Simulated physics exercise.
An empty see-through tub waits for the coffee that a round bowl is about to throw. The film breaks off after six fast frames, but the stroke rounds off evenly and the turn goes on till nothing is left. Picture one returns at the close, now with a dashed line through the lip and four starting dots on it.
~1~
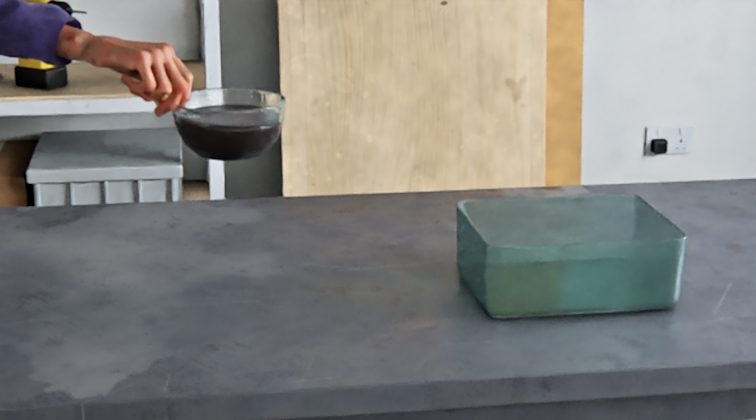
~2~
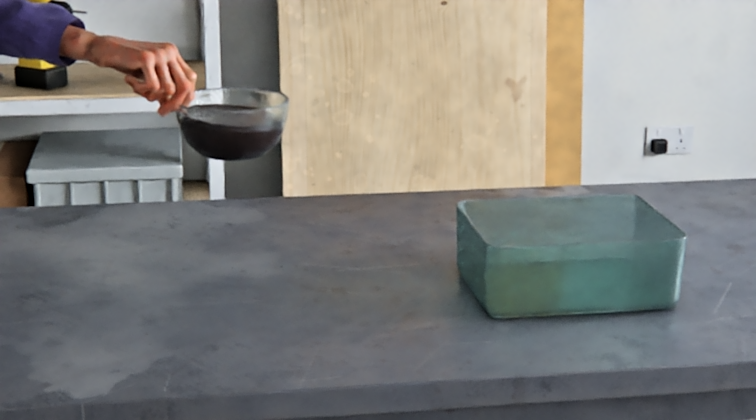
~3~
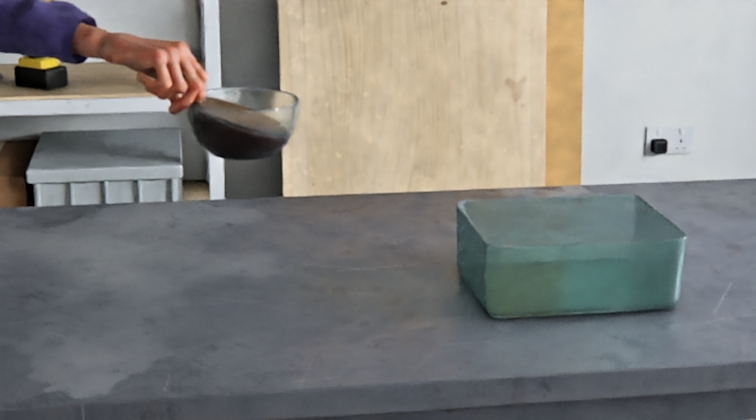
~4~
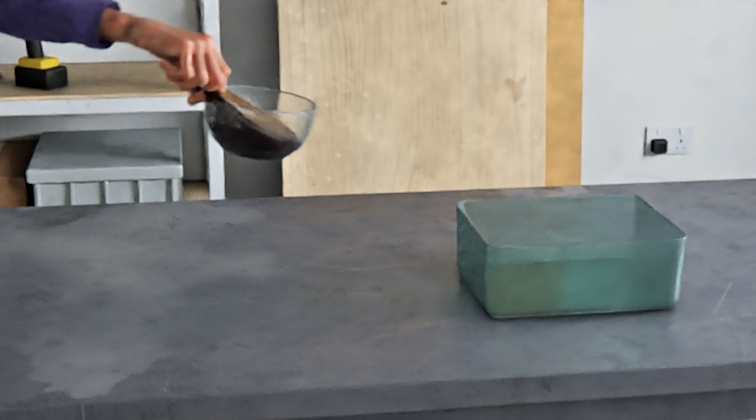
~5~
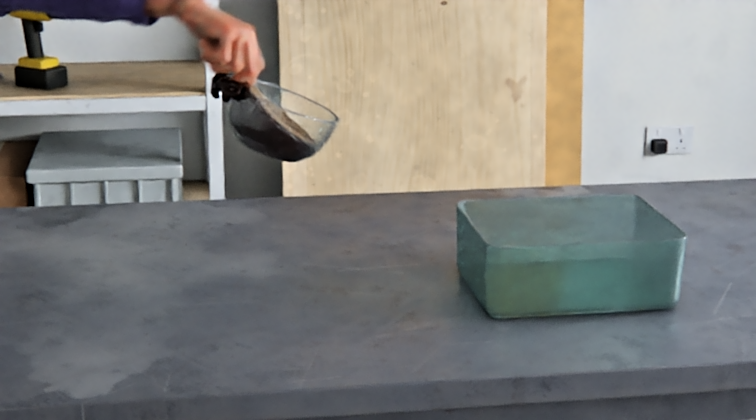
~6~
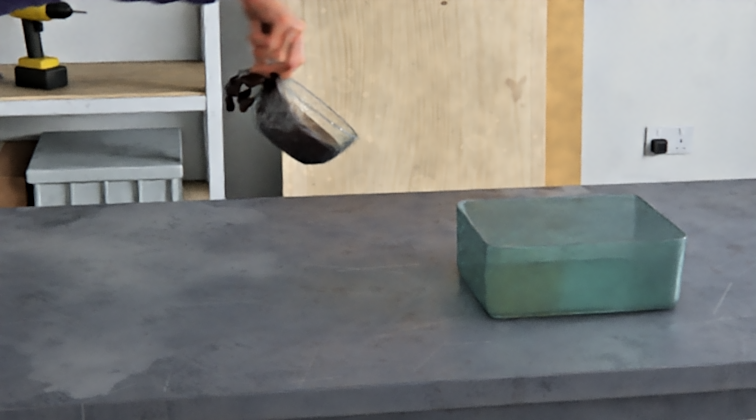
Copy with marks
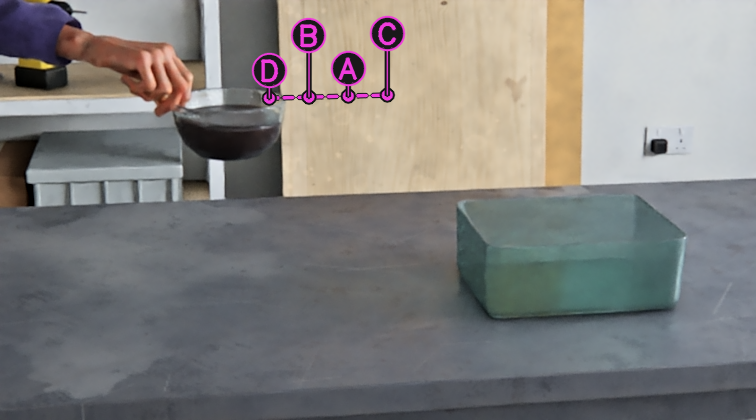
Glass bowl of dark liquid held by a hand, moving right and tilting rightward above a grey table with a see-through tub.
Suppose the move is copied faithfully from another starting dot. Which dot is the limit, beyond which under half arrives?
Choose B.
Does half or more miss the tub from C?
No.
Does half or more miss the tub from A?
No, not at all.
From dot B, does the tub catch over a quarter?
Yes.
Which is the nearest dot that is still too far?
That is dot D.
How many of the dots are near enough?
Three.
On the marked copy, A at (348, 96); B at (308, 97); C at (387, 95); D at (269, 98).
If A is chosen, about 71 % lands in the tub, 10 % falls short and 19 % goes beside or beyond.
If B is chosen, about 64 % lands in the tub, 27 % falls short and 9 % goes beside or beyond.
If C is chosen, about 73 % lands in the tub, 14 % falls short and 14 % goes beside or beyond.
If D is chosen, about 26 % lands in the tub, 68 % falls short and 6 % goes beside or beyond.
